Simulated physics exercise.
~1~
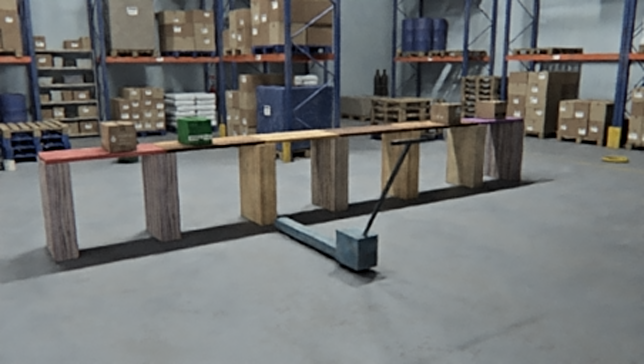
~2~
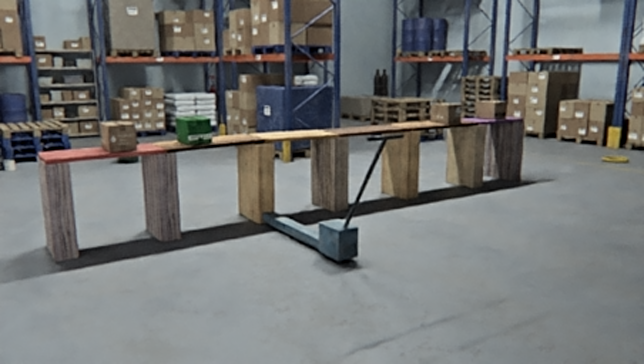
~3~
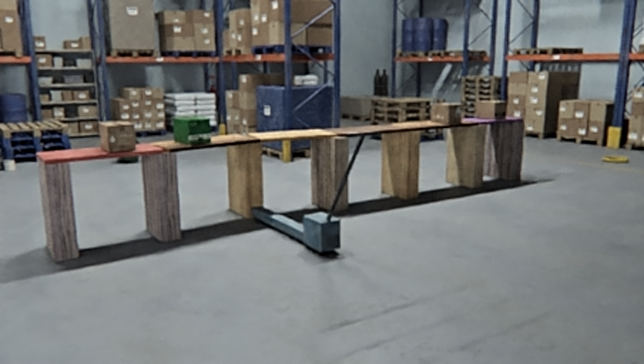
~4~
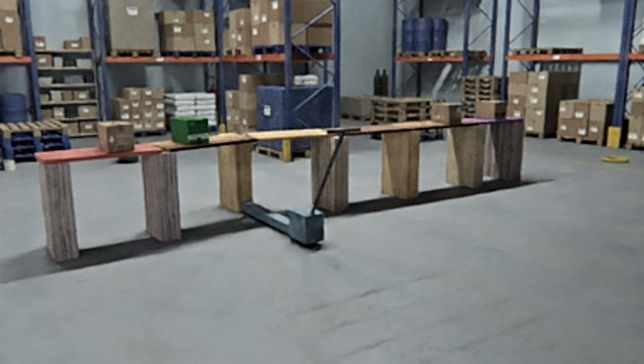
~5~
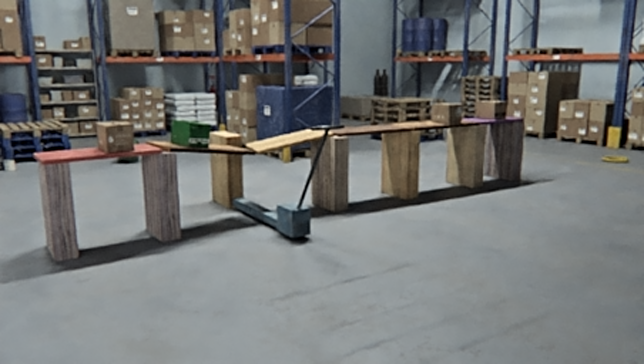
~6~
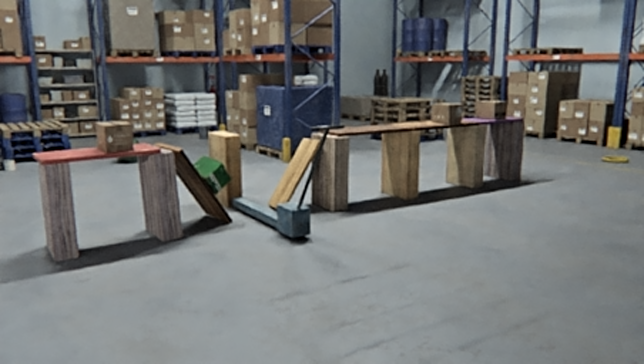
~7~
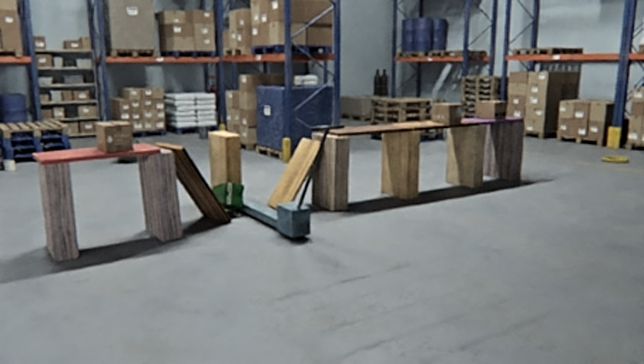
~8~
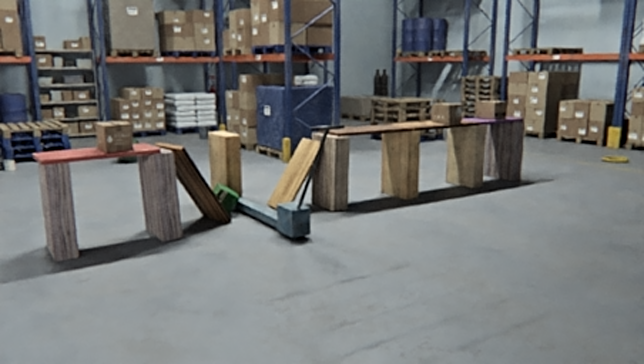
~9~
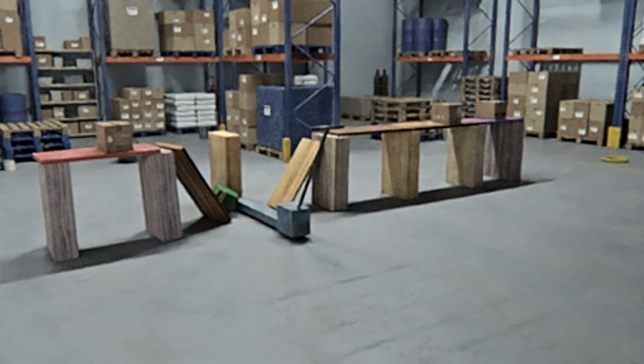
In a warehouse, a floor jack shoves an upright, dropping two boards and a green carton.
